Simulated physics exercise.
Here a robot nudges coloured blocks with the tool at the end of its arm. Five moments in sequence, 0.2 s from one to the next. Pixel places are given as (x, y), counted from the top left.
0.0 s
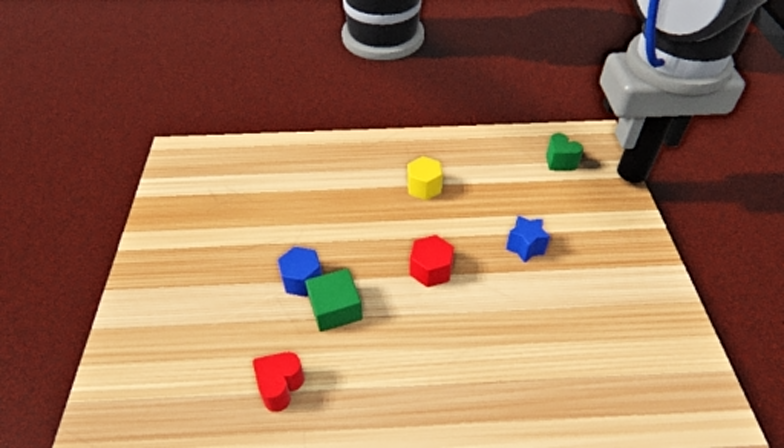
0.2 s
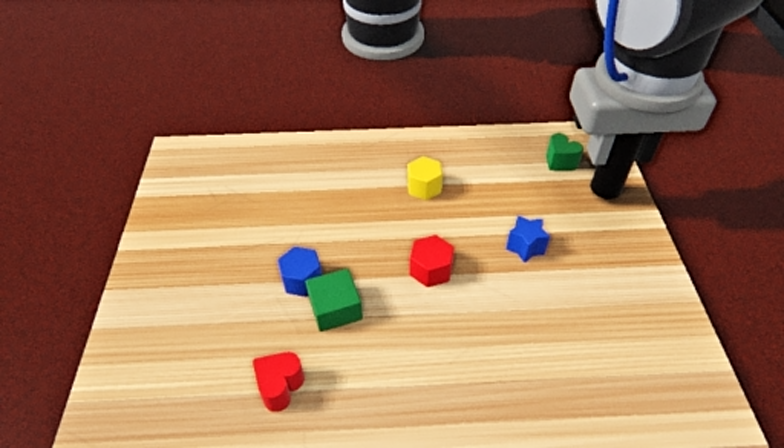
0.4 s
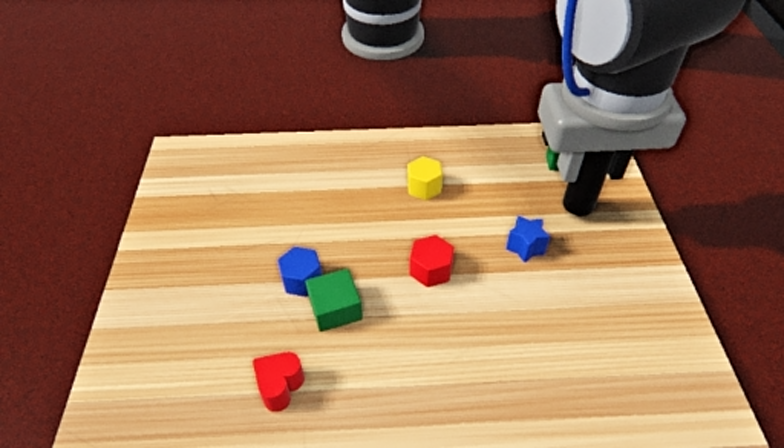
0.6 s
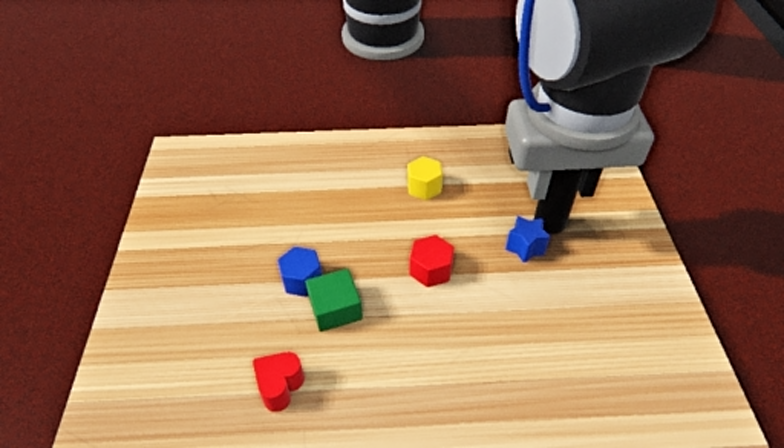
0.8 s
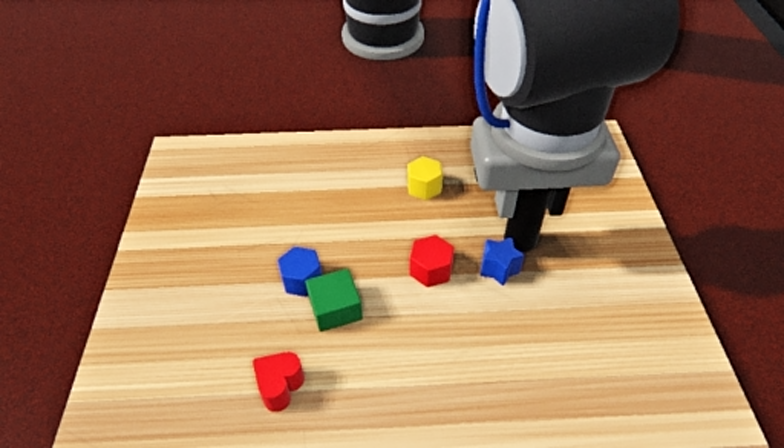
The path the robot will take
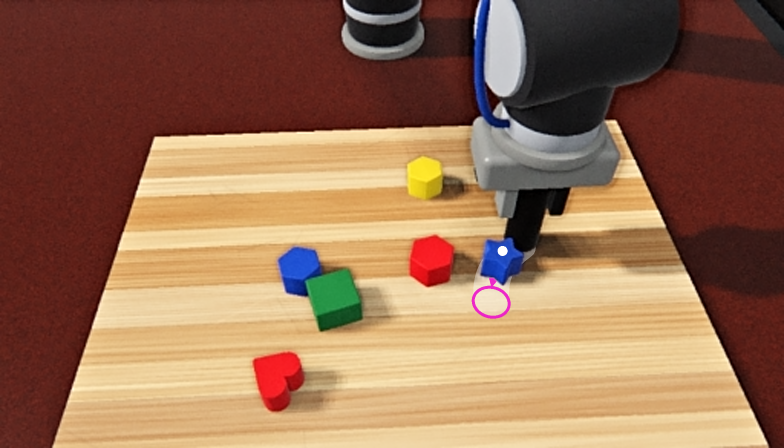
In the video, a robot arm moves its black tool down and left across a wooden board of coloured blocks, passing the green heart, then nudges the blue star a short way toward the red hexagonal block.
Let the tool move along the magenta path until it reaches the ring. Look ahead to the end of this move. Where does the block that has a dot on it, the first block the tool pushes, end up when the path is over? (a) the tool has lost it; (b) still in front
b (still in front)
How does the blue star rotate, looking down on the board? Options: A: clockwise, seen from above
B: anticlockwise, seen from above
It's B.
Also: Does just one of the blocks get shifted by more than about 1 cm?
Yes, that is how it ends up.
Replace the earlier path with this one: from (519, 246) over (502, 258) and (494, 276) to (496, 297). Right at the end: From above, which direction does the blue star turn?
It goes anticlockwise.
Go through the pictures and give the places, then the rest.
Tool tip (632, 173); block tops, red hexagonal block (432, 251); blue star (530, 229), in the first frame.
Tool (606, 189); blocks unchanged, in the second frame.
Tool (578, 205); blocks unchanged, in the third frame.
Tool (550, 222); blocks unchanged, in the fourth frame.
Tool (520, 240); red hexagonal block (432, 251); blue star (503, 251), in the fifth frame.
Path on the board, from (519, 246) via (502, 261) and (493, 280), ending at (491, 302); the dot is on the blue star.
What follows on the original path. Halfway along, tool (497, 264); blue star (484, 275), turned 35° anticlockwise.
At the end, tool (493, 296); red hexagonal block in place; blue star (472, 304), turned 20° anticlockwise.
